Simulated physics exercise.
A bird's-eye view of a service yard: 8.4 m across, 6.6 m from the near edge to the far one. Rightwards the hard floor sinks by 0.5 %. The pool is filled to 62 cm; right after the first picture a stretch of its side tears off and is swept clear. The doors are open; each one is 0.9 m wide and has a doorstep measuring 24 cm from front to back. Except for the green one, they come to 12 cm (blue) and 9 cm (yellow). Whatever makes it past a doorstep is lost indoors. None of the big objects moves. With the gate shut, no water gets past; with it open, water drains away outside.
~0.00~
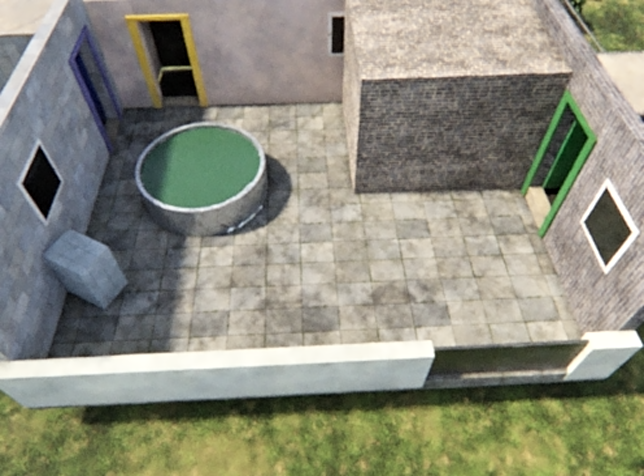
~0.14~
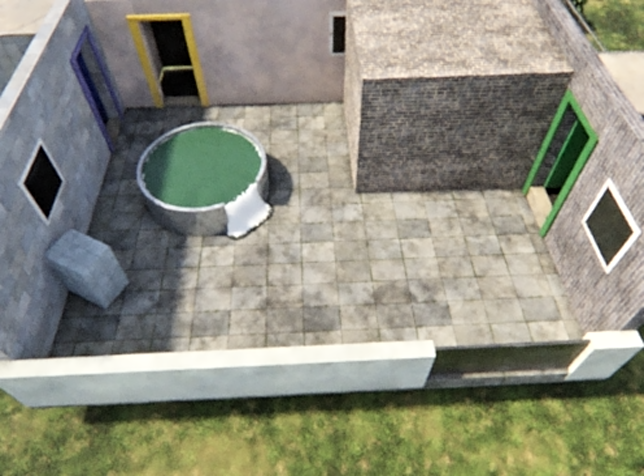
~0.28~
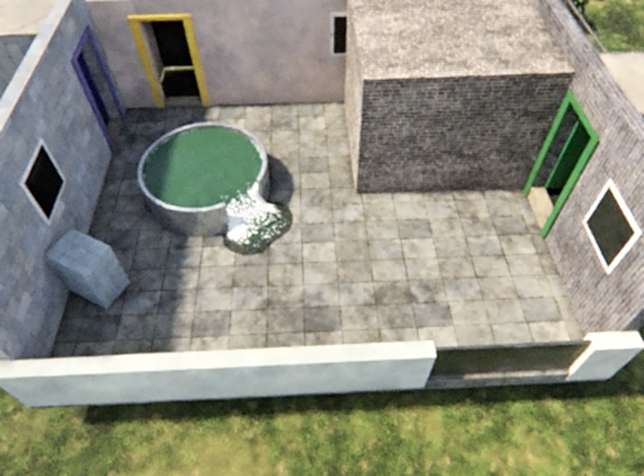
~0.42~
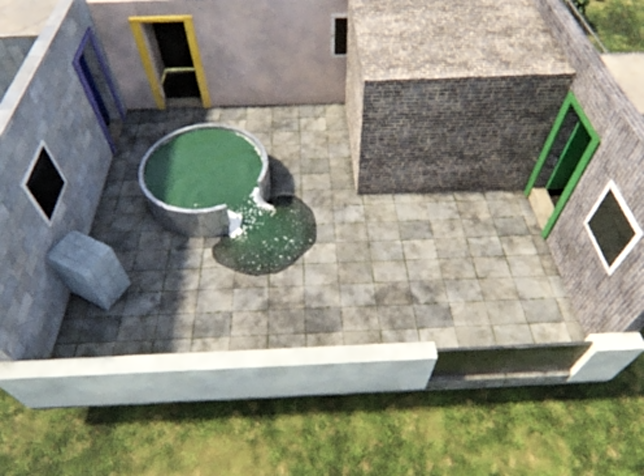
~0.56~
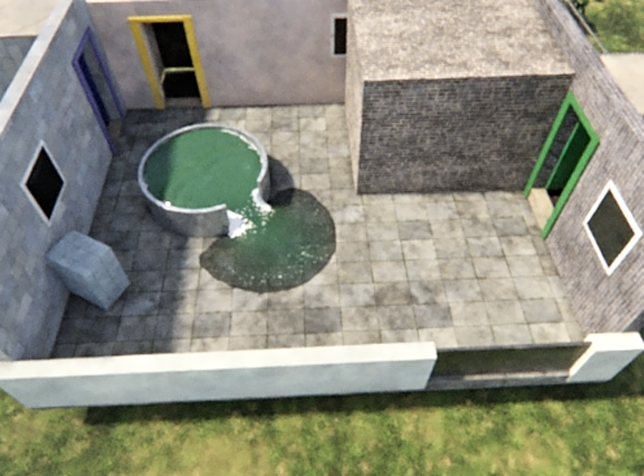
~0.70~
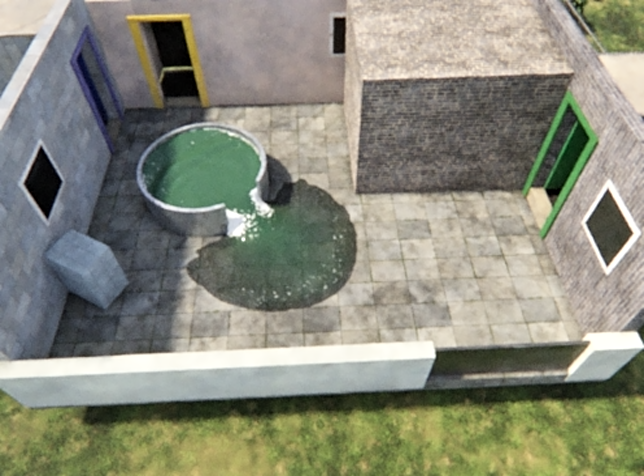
A round pool splits at its front right side and green water spreads across the paved yard.
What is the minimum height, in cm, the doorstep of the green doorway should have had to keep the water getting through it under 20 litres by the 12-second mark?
13.5 cm.
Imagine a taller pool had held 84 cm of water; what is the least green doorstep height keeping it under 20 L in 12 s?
Something near 20 cm should do.
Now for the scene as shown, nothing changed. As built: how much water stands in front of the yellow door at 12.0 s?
It comes to about 0.5 centimetres deep.
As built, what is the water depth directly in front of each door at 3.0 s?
Depths in cm: Blue 0, yellow 0, green 7.
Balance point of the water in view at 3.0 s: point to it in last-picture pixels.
The water is centred near (284, 236).
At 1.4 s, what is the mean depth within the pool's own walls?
It averages roughly 47 centimetres.
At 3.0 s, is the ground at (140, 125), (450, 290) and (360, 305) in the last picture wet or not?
Untouched, awash, awash.
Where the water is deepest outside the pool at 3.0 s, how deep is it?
It gets to close to 32 centimetres there.
After 1.4 s water covers 30 % of the floor, deepest (33 cm) near (254, 220); it has not reached the green door.
After 3.0 s water covers 55 % of the floor, deepest (32 cm) near (586, 358); 7 cm at the green door, 0 litres in over its 26 cm doorstep.
After 12.0 s water covers 80 % of the floor, deepest (12 cm) near (508, 210); 12 cm at the green door, 0 litres in over its 26 cm doorstep.
At the green door as built, the water arrived by 2.9 s and peaked near 19 cm at 6.6 s.
Run again over the same 12 s with other heights there, 28 litres in over 12.5 cm, 12 litres over 14.5 cm. The limit of 20 litres is kept from about 13.5 cm up.
